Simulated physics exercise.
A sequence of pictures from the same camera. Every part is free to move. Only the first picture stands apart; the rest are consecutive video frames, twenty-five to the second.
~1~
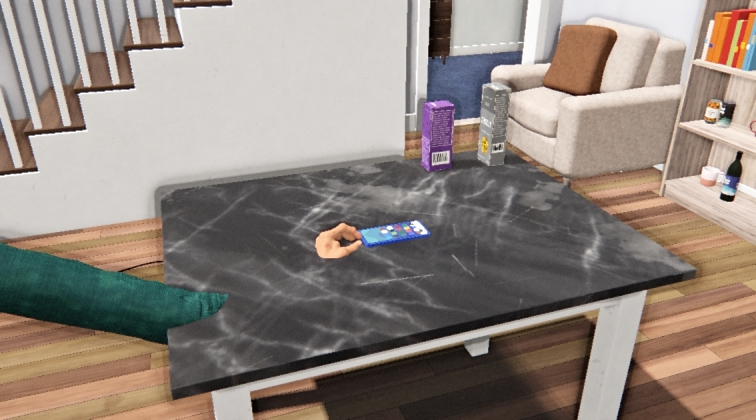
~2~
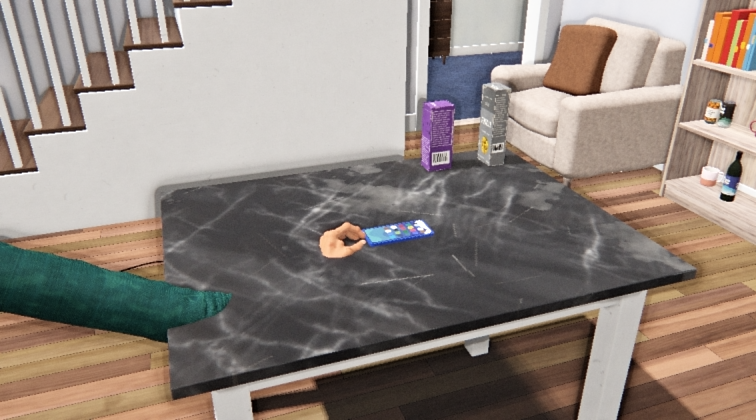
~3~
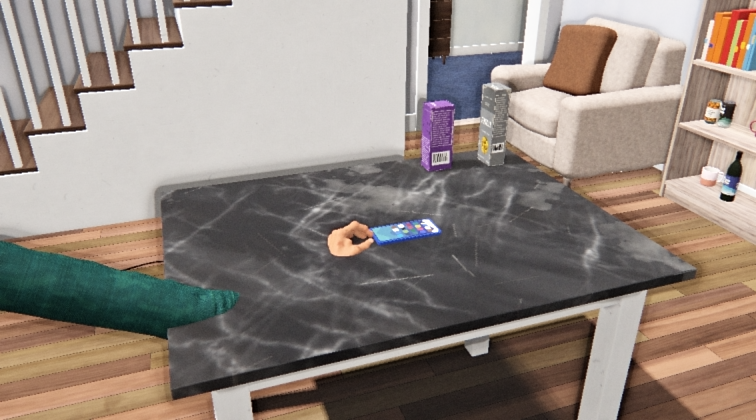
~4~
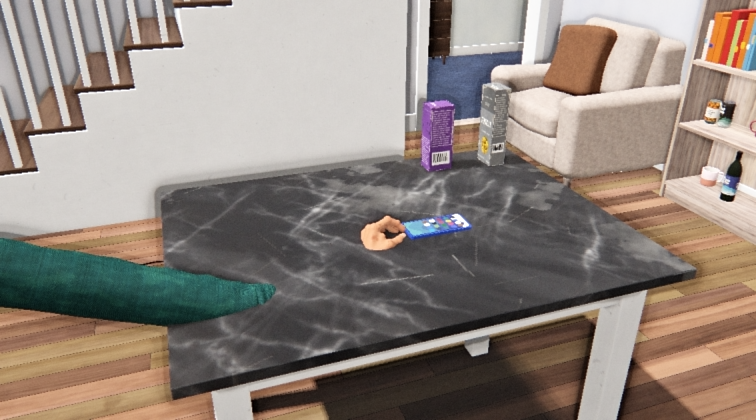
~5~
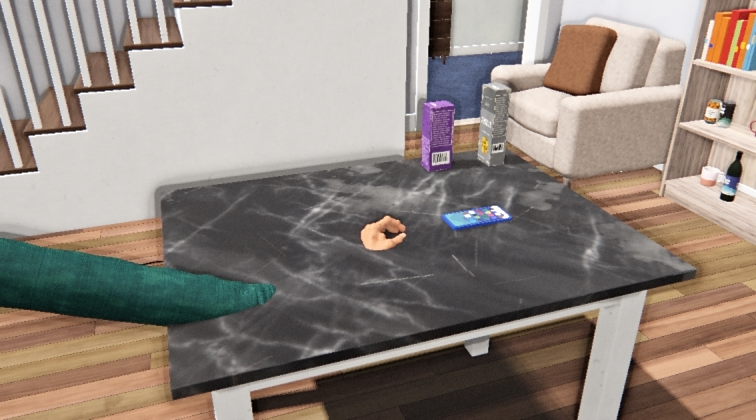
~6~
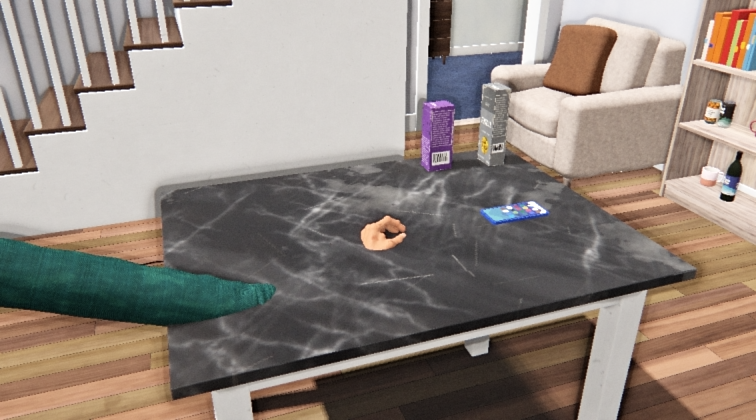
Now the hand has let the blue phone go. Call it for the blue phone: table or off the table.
Off the table.
Then, 0.10 s after the last picture, blue phone now off the table.
Then, 0.30 s after the last picture, things are still on the move.
Then, 0.40 s after the last picture, as before.
By the end, off the table, blue phone.
